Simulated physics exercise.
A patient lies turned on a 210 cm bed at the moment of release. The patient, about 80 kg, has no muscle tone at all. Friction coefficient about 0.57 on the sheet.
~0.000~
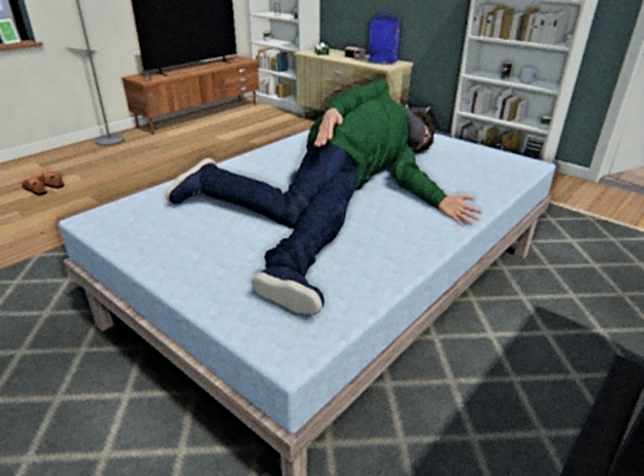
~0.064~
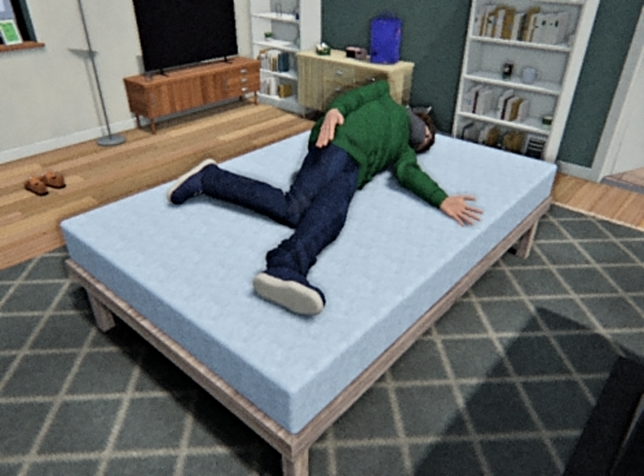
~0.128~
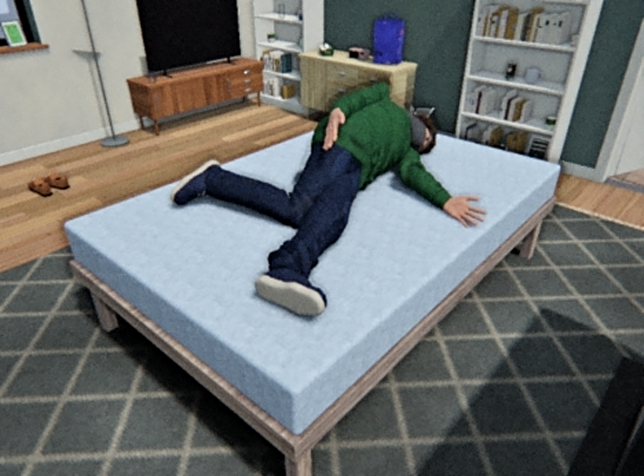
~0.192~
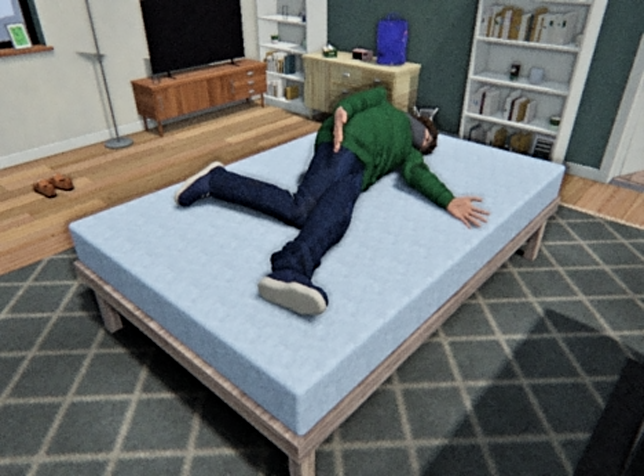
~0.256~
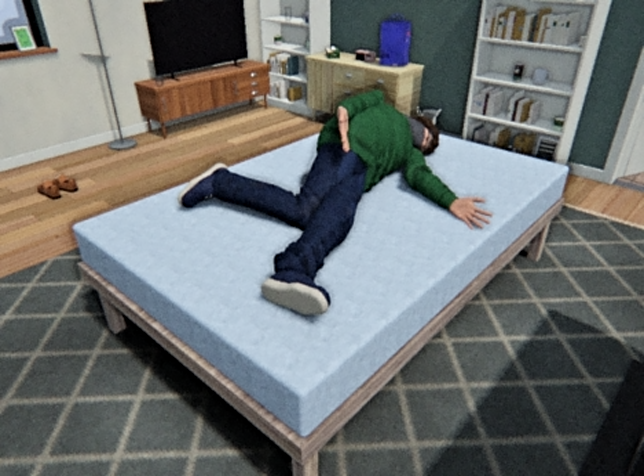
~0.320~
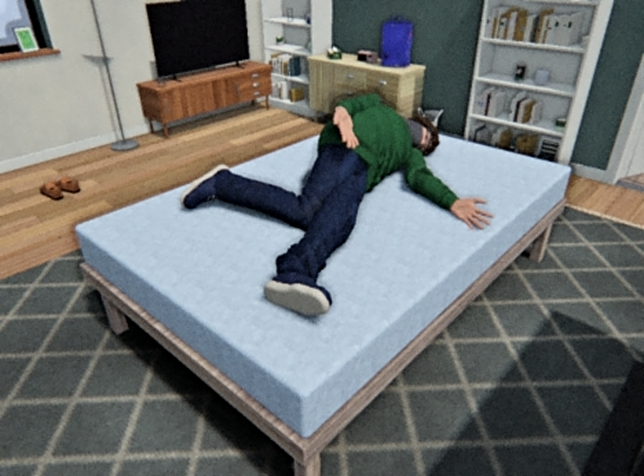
A person in a green sweater, dark blue trousers and pale-soled shoes lies sprawled on a light blue mattress on a wooden bed, seen from above its near end. A patterned grey rug lies below, with brown shoes and a television at left and white shelves behind. The view shifts slightly while the hand at the waist moves a little and the legs stay almost still.
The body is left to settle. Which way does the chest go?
This time the chest sinks back.
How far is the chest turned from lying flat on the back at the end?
Turned some 0°.
After 0.54 s the chest is turned 25° from lying flat on the back, near (377, 136) in the last picture's view.
After 0.94 s the chest is turned 10° from lying flat on the back, near (369, 139) in the last picture's view.
After 1.54 s the chest is turned 0° from lying flat on the back, near (364, 141) in the last picture's view.
Final state at 4.0 s, chest sinks back.
